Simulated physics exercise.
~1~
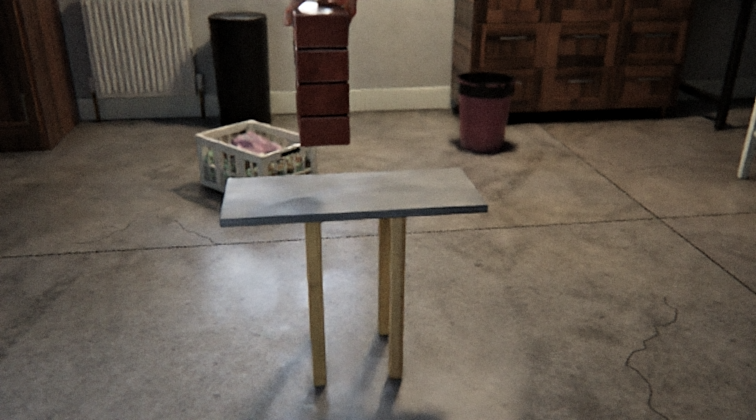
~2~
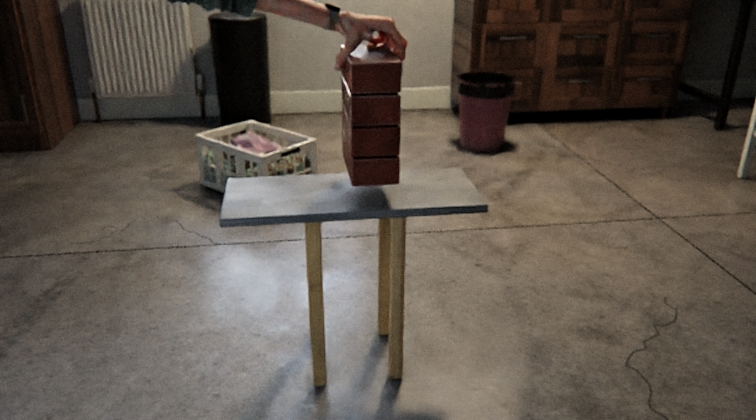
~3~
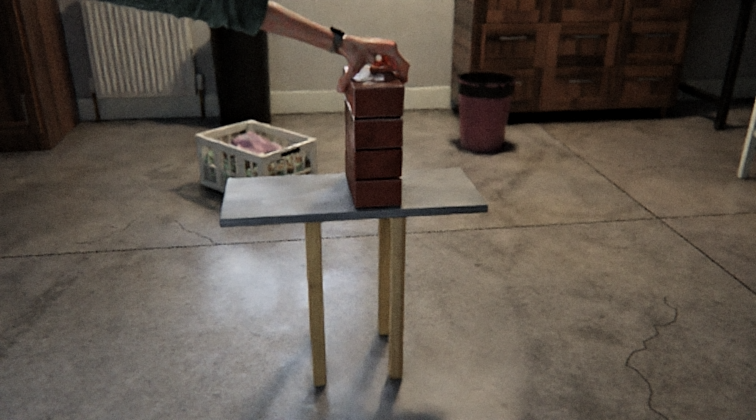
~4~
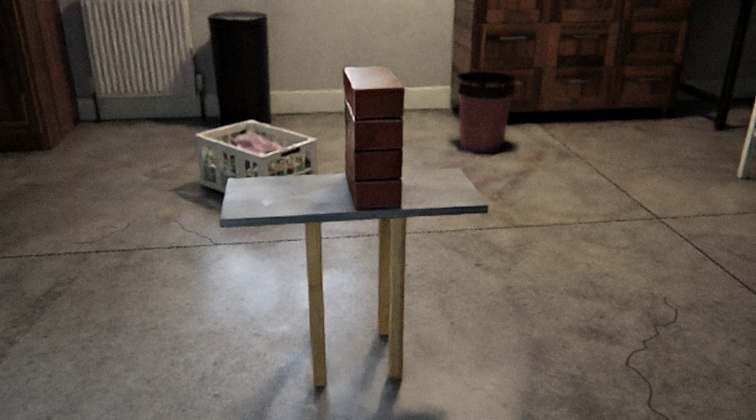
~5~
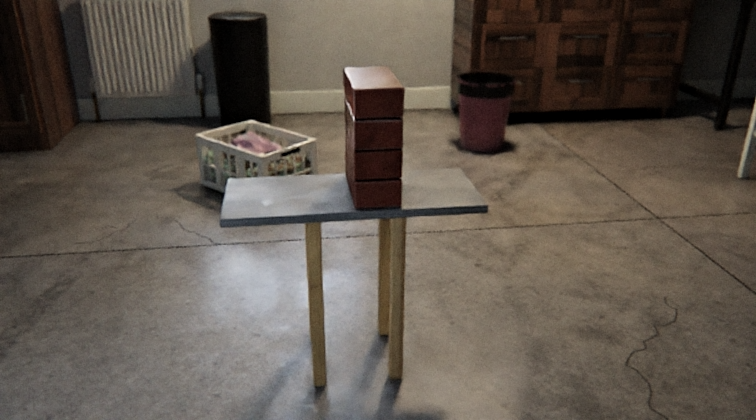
A stack of four reddish-brown bricks is lowered by a hand toward a small grey-topped trestle with thin wooden legs, standing on a smooth grey floor and seen from the front by a still camera. Behind it are a white basket, a black bin and radiator to the left, and a dark red bin and wooden drawers to the right. The hand, reaching from the upper left, shifts the stack rightward and down until it rests upright on the top. The fingers let go and the arm withdraws. The trestle holds steady, with the bricks standing still.
